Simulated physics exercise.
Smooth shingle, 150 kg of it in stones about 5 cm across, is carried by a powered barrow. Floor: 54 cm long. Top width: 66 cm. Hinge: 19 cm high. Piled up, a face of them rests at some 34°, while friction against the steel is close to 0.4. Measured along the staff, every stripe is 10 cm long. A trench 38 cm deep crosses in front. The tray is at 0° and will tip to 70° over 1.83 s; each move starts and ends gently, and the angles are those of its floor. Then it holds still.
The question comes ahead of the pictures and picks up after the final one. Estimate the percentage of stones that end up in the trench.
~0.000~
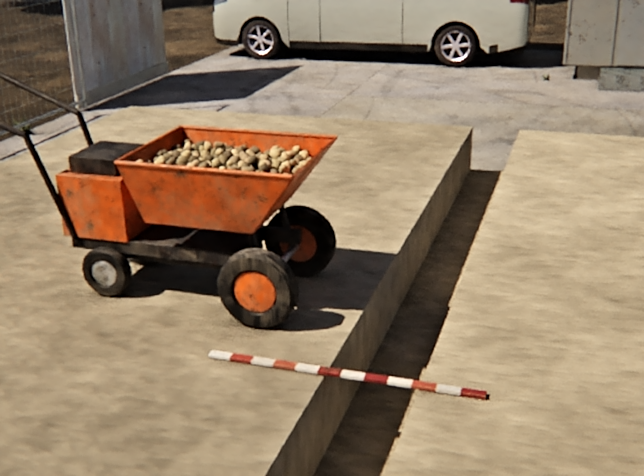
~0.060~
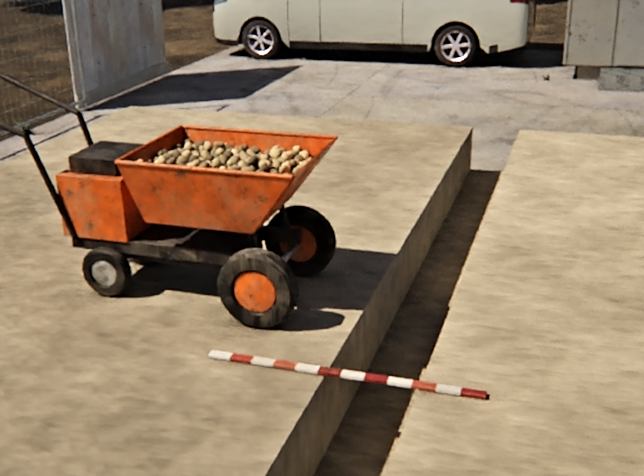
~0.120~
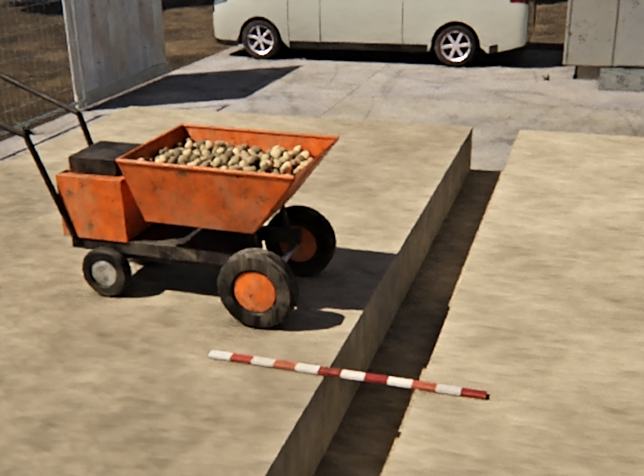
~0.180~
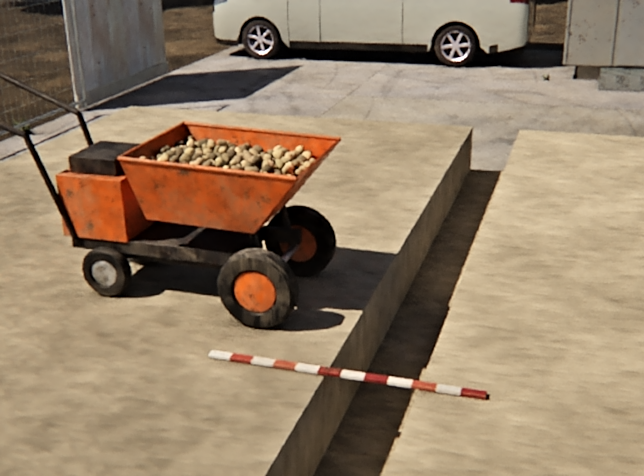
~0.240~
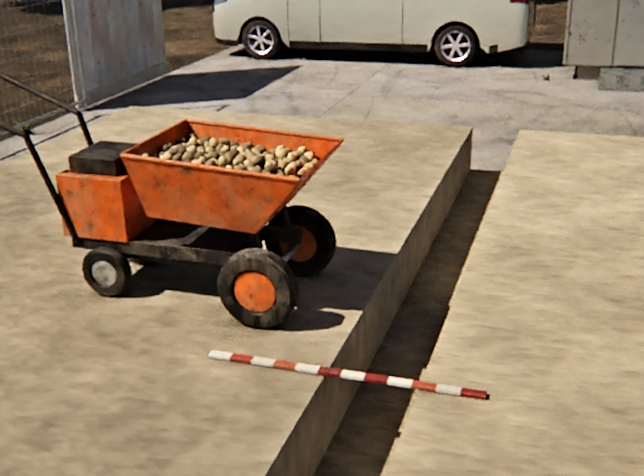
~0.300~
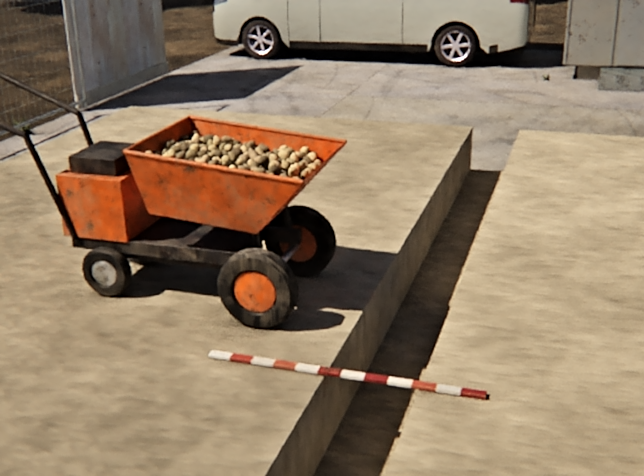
Roughly 68 per cent.
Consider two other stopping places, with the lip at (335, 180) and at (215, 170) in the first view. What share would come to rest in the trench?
30 and 85 %.
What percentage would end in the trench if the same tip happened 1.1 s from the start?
I'd put it at roughly 60 per cent.
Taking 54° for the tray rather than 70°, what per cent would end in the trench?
Roughly 50%.
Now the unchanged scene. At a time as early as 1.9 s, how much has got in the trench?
About 35 per cent by then.
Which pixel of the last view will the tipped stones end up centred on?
Resting centre: About (428, 366).
After 1.4 s the floor is at 59°; 98 % in the tray, 2 % in the trench; the foremost stones are at (411, 262).
After 1.9 s the floor is at 70°; 38 % in the tray, 37 % in the trench, 25 % past the trench; the foremost stones are at (557, 325).
After 2.3 s the floor is at 70°; 16 % in the tray, 52 % in the trench, 33 % past the trench; the foremost stones are at (628, 333).
After 4.2 s the floor is at 70°; 0 % in the tray, 68 % in the trench, 32 % past the trench; the foremost stones are past the picture's edge.
